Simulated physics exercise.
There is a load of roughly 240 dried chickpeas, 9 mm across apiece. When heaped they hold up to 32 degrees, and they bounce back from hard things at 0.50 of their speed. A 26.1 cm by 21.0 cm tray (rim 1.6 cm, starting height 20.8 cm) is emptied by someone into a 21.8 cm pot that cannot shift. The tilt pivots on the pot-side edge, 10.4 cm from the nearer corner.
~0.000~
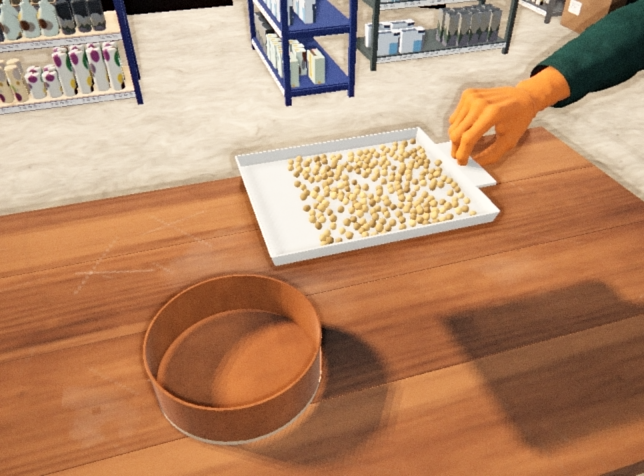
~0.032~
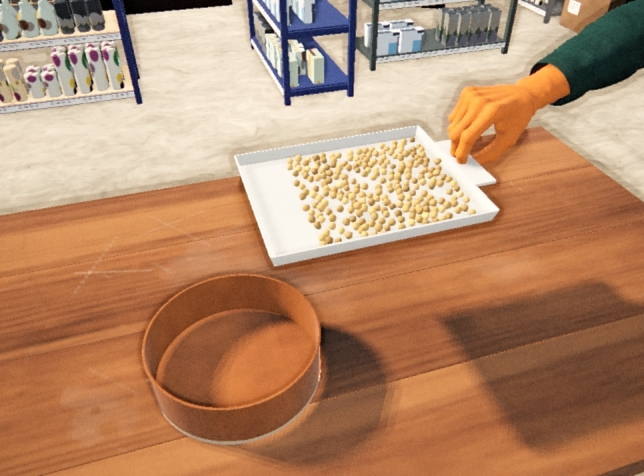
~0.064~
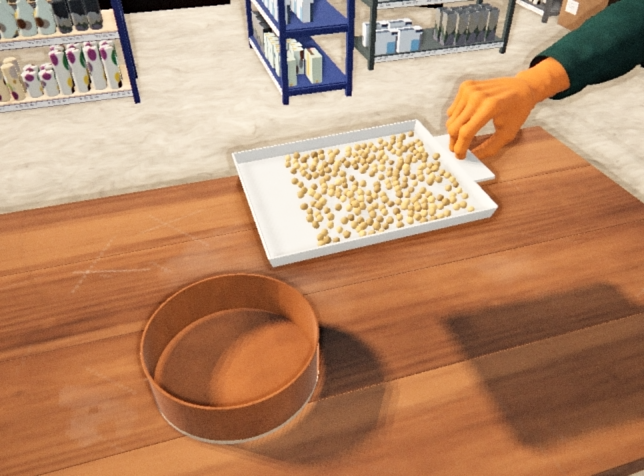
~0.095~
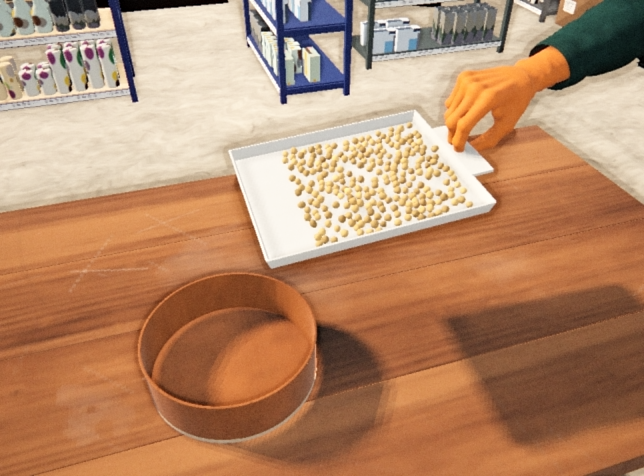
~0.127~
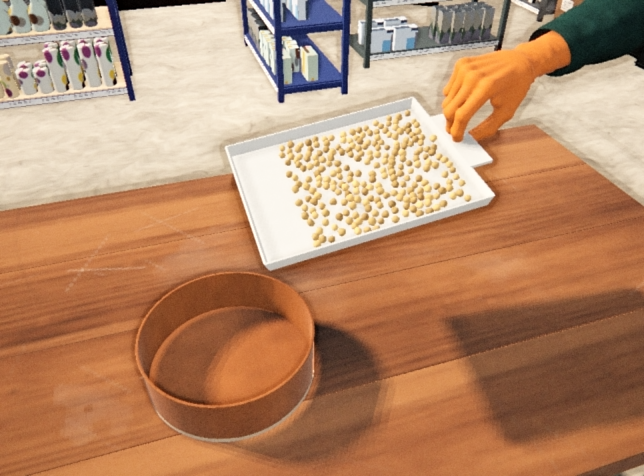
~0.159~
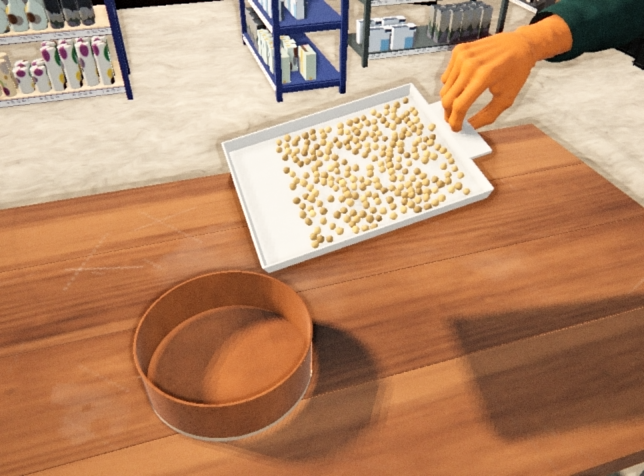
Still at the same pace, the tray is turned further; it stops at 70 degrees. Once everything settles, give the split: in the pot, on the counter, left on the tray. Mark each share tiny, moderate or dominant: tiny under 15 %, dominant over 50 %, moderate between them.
Pot: Dominant, counter: Tiny, tray: Moderate.
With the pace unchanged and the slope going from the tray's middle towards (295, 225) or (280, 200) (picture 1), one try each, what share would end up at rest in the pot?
Estimate: Some 75 % and some 35 % respectively.
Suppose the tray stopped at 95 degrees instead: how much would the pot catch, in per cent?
It would be near 95 per cent.
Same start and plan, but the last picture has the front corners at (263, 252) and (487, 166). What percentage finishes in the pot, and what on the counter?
Pot 45, counter 15.
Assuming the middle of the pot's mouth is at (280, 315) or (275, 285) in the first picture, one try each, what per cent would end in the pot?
I'd say some 65 per cent for the first and some 15 per cent for the second.
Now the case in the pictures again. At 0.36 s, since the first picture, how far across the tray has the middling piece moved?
Displacement on the tray: Roughly 2 cm.
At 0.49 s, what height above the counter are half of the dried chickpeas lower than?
Height: Around 24 cm.
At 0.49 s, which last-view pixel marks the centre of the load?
Somewhere about (318, 211) in the last view.
After 0.36 s, tilt 44 degrees; the tray holds 100 %, the pot 0 %.
After 0.49 s, tilt 62 degrees; the tray holds 100 %, the pot 0 %.
After 0.75 s, tilt 70 degrees; the tray holds 40 %, the pot 45 %.
At rest (1.7 s), pot 70 %, counter 5 %, tray 25 %.
